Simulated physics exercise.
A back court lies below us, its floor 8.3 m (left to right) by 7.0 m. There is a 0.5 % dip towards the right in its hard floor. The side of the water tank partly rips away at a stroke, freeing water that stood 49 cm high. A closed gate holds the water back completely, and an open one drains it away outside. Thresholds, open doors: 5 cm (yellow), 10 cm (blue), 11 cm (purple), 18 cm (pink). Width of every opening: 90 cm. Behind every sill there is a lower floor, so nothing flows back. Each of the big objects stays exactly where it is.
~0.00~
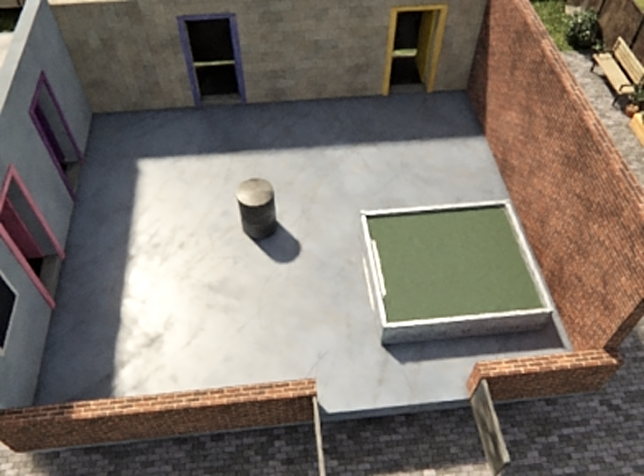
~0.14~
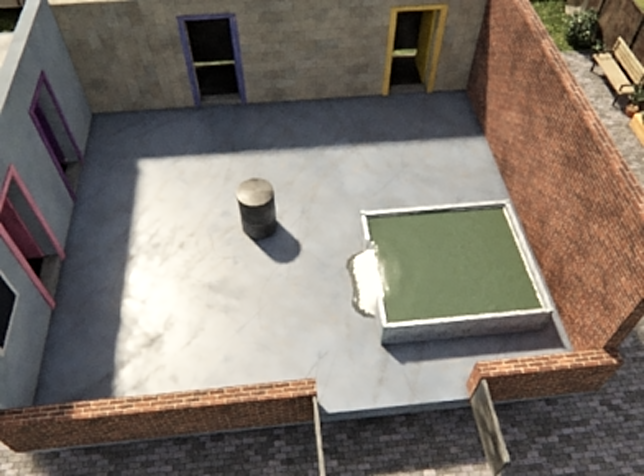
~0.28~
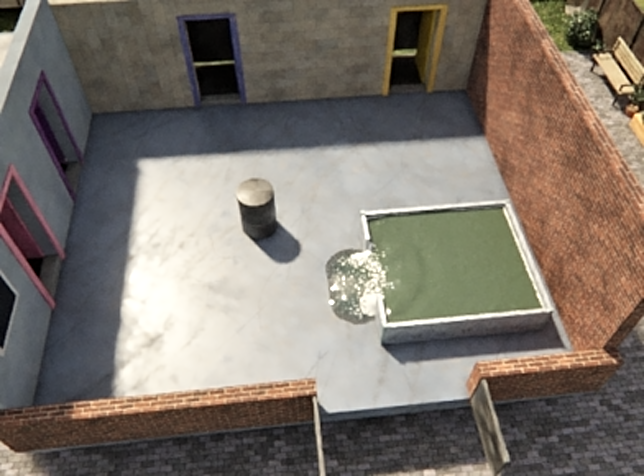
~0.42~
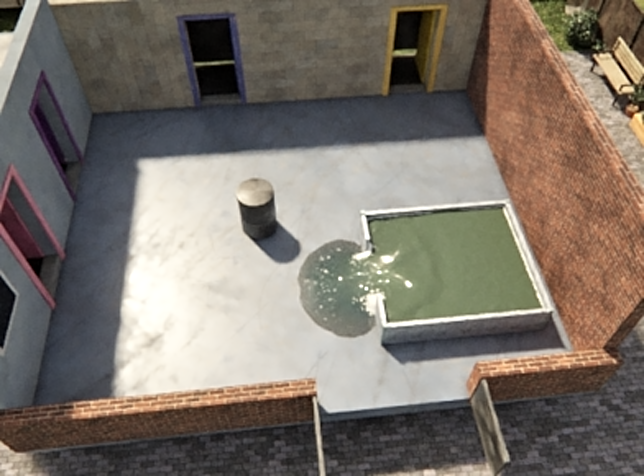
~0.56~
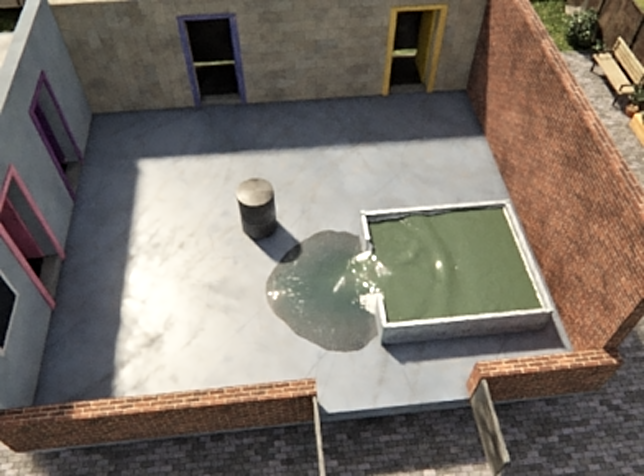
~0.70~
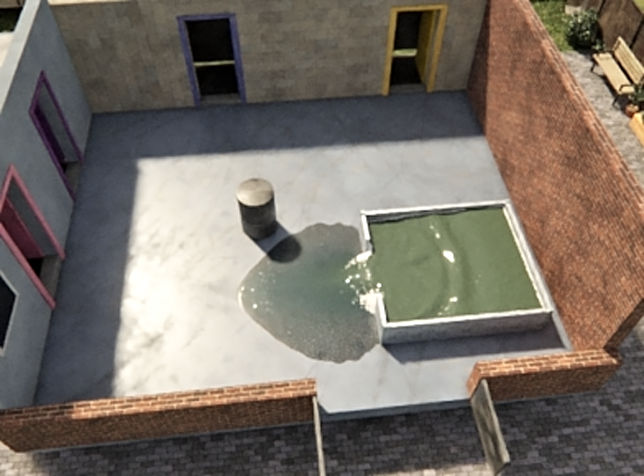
Greenish water sits still in a low-walled rectangular tank on the right of a walled courtyard, then bursts through the tank's left side in a splash of white foam. It spreads leftward across the pale floor as a widening puddle, reaching the base of a short round post while ripples cross the tank.
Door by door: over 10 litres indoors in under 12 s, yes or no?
Yellow door: No, blue door: No, purple door: No, pink door: No.
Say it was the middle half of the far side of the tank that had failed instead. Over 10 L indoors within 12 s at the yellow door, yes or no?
Note: Yellow door, beyond the mark.
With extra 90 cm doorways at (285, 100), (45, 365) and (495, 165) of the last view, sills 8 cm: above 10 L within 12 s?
Taking them in order, the first gets too little, the second enough and the third too little.
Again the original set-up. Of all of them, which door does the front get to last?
The final one is the yellow door.
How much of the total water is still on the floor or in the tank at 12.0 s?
About 98 percent of the water remains.
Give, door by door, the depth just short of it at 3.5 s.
You'd see yellow at 0 cm, blue at 0 cm, purple at 5 cm and pink at 16 cm.
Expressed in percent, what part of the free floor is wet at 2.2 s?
Some 30 per cent of the floor is wet.
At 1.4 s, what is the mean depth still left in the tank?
It averages close to 39 cm.
After 1.4 s water covers 20 % of the floor and is deepest (28 cm) near (364, 283); yellow door not reached, blue door not reached, purple door not reached, pink door not reached.
After 2.2 s water covers 30 % of the floor and is deepest (28 cm) near (364, 283); yellow door not reached, blue door not reached, purple door not reached, pink door not reached.
After 3.5 s water covers 40 % of the floor and is deepest (22 cm) near (57, 412); yellow door not reached, blue door not reached, purple door 5 cm at the sill, 0 L in, pink door 16 cm at the sill, 0 L in.
After 7.0 s water covers 55 % of the floor and is deepest (14 cm) near (228, 384); yellow door not reached, blue door 4 cm at the sill, 0 L in, purple door 5 cm at the sill, 0 L in, pink door 7 cm at the sill, 0 L in.
After 12.0 s water covers 85 % of the floor and is deepest (8 cm) near (173, 164); yellow door 3 cm at the sill, 0 L in, blue door 7 cm at the sill, 0 L in, purple door 6 cm at the sill, 0 L in, pink door 4 cm at the sill, 0 L in.
